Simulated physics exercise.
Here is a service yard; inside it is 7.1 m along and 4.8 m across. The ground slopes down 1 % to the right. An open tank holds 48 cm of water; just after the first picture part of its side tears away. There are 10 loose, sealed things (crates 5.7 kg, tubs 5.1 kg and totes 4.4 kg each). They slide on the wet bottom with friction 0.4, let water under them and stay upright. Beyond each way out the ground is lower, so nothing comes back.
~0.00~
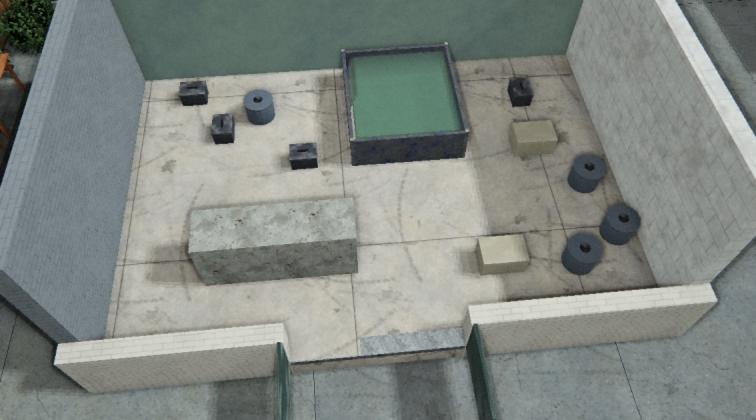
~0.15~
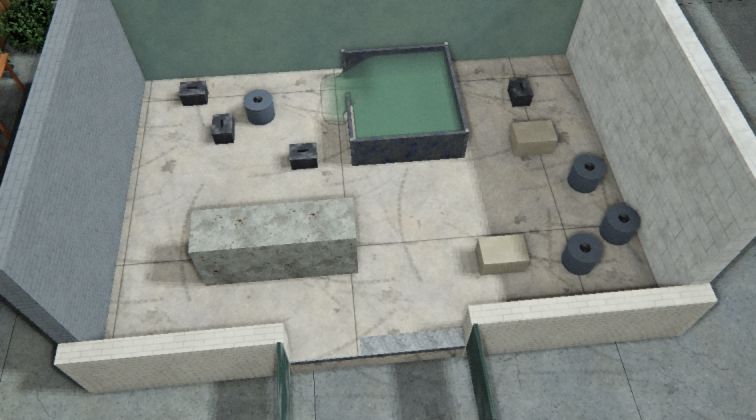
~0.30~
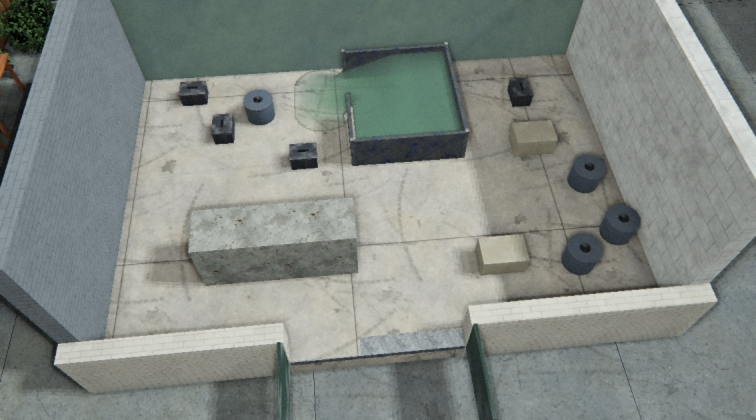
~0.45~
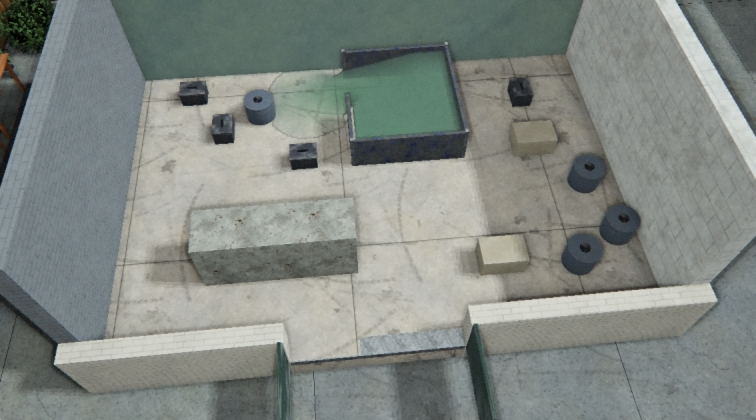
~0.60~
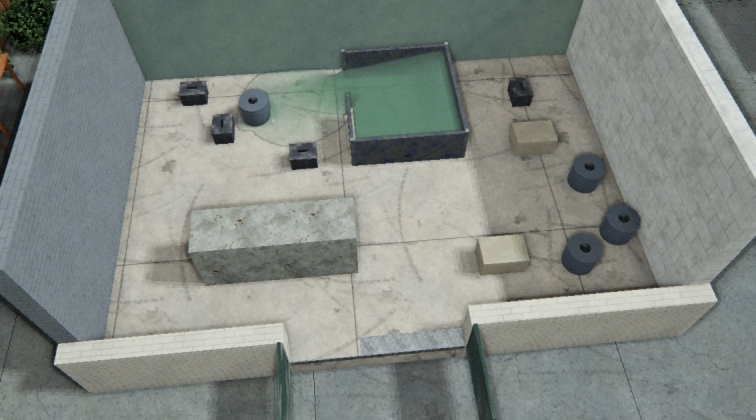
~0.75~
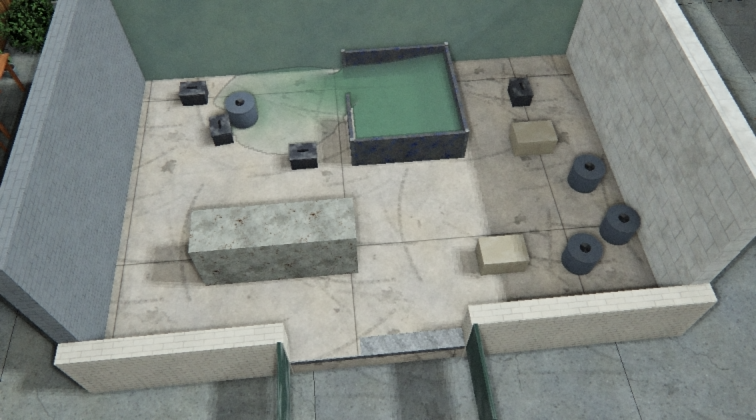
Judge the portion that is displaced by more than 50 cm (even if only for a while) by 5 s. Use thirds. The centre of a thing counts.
It is under a third.
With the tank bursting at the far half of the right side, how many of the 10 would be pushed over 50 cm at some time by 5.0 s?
In that case 6 of them.
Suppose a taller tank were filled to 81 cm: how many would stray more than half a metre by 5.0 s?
In that case 3 of them.
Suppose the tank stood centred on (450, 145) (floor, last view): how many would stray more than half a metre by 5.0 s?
Then 4.
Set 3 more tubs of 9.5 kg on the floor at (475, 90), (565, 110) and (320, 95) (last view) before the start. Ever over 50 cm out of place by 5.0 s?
In that order: Less, less, over.
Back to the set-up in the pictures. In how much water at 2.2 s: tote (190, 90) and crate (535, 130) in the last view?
About 25 and 0 cm.
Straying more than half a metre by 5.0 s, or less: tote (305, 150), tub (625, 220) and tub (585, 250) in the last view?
In turn: Less, under, less.
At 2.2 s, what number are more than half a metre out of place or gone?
3 of them.
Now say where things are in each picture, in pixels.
The first frame shows a tub at (258, 100), on the bottom; a tote at (222, 124) rests on the ground; 2.8 m2 under water; 0 of 10 have shifted.
The second frame shows a tub at (258, 100), on the bottom; a tote at (222, 124) rests on the ground; water covers 3.3 m2; 0 of 10 have shifted.
The third frame shows a tub at (258, 100), on the bottom; a tote at (222, 124), on the bottom; water covers 3.8 m2; 0 of 10 have shifted.
The fourth frame shows a tub at (258, 100), on the bottom; a tote at (222, 124), on the bottom; water covers 4.5 m2; 0 of 10 have shifted.
The fifth frame shows a tub at (253, 101) rests on the ground, 7 cm from its start; a tote at (222, 124), on the bottom; 5.1 m2 under water; 1 of 10 have shifted.
The sixth frame shows a tub at (240, 103), on the bottom, 27 cm from its start; a tote at (220, 125) rests on the ground, 4 cm from its start; 5.7 m2 under water; 1 of 10 have shifted.
After 1.1 s 1 of 10 are over 50 cm from their spots; 0 afloat.
After 2.2 s 3 of 10 are over 50 cm from their spots; 3 afloat.
After 3.5 s 3 of 10 are over 50 cm from their spots; 3 afloat.
After 5.0 s 3 of 10 are over 50 cm from their spots, and 3 have been at some point; 3 afloat.
